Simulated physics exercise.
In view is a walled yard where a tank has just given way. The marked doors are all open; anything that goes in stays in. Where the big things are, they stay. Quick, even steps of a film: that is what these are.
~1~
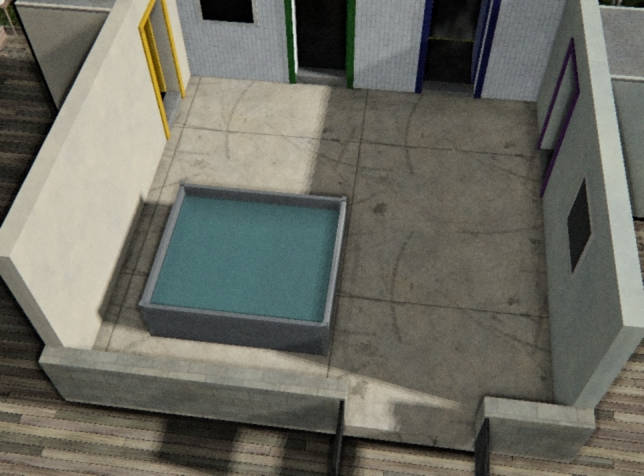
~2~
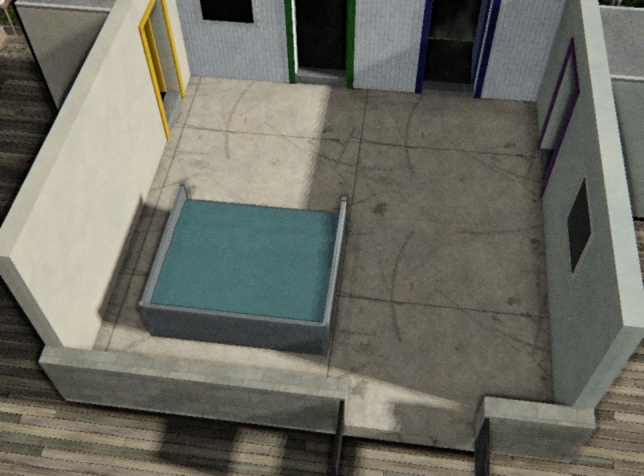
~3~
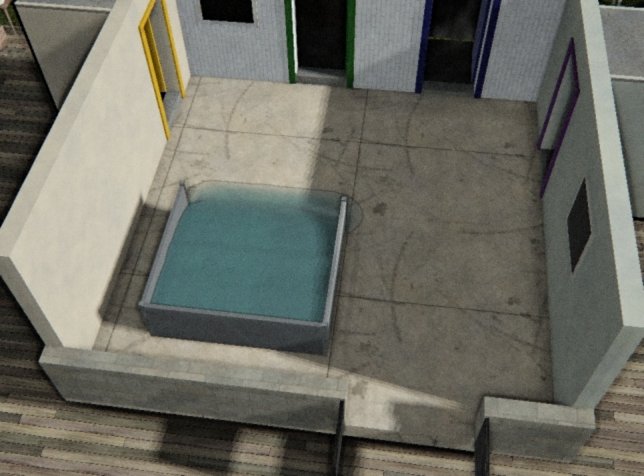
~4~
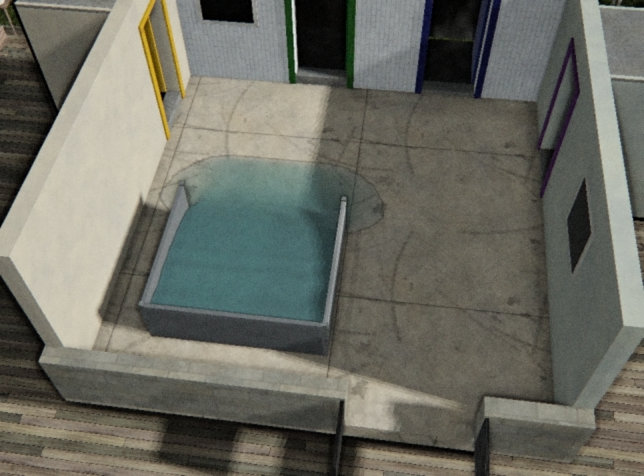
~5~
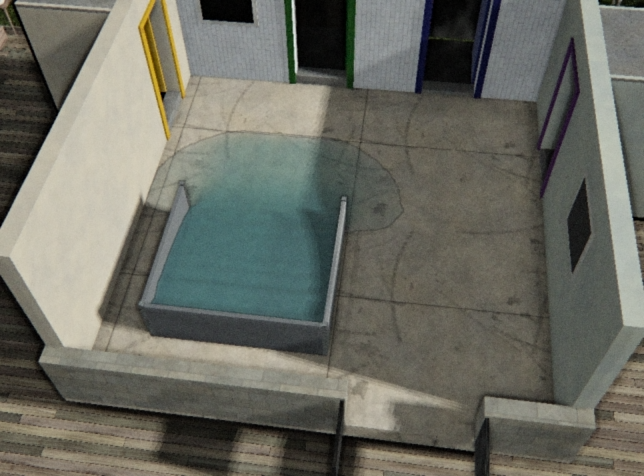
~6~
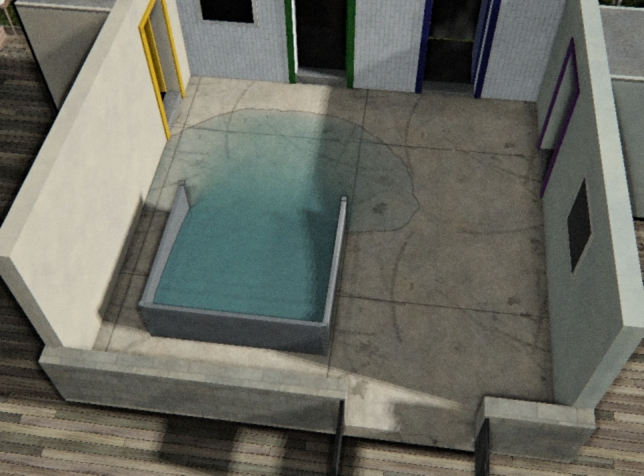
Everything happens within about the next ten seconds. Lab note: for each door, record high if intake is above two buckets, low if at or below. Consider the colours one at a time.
Purple door: High; green door: High; blue door: High; yellow door: High.
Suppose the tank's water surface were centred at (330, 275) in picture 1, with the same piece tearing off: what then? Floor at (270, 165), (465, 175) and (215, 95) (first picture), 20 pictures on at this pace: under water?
Taking the three spots in turn, I'd say drenched, then drenched, then drenched.
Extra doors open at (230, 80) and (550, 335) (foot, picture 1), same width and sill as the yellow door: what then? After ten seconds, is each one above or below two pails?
Note, in sequence - door one ends up higher; door two ends up lower.
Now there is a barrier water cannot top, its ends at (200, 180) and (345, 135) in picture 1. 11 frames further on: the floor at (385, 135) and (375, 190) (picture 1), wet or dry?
Result, in order: Swamped / swamped.
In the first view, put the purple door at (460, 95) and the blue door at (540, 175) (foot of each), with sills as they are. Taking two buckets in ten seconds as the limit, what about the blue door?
Answer: Blue is flooded.
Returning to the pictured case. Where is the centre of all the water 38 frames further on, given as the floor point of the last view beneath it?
About (328, 202) in the last view.
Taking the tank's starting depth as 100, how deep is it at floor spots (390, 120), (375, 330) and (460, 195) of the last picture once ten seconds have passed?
The three come to some 8, 12 and 8 per cent respectively.
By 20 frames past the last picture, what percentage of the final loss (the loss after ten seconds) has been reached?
Roughly 35 %.
A moment on, water covers 40 % of the floor; the purple door not reached, the green door over two buckets in, the blue door not reached, the yellow door wet at the sill, nothing in.
Next, water covers 50 % of the floor; the purple door not reached, the green door far over two buckets in, the blue door under two buckets in, the yellow door wet at the sill, nothing in.
Then, water covers 50 % of the floor; the purple door wet at the sill, nothing in, the green door far over two buckets in, the blue door over two buckets in, the yellow door over two buckets in.
Later, water covers 85 % of the floor; the purple door over two buckets in, the green door far over two buckets in, the blue door over two buckets in, the yellow door over two buckets in.
In the end, water covers 95 % of the floor; the purple door far over two buckets in, the green door far over two buckets in, the blue door over two buckets in, the yellow door over two buckets in.
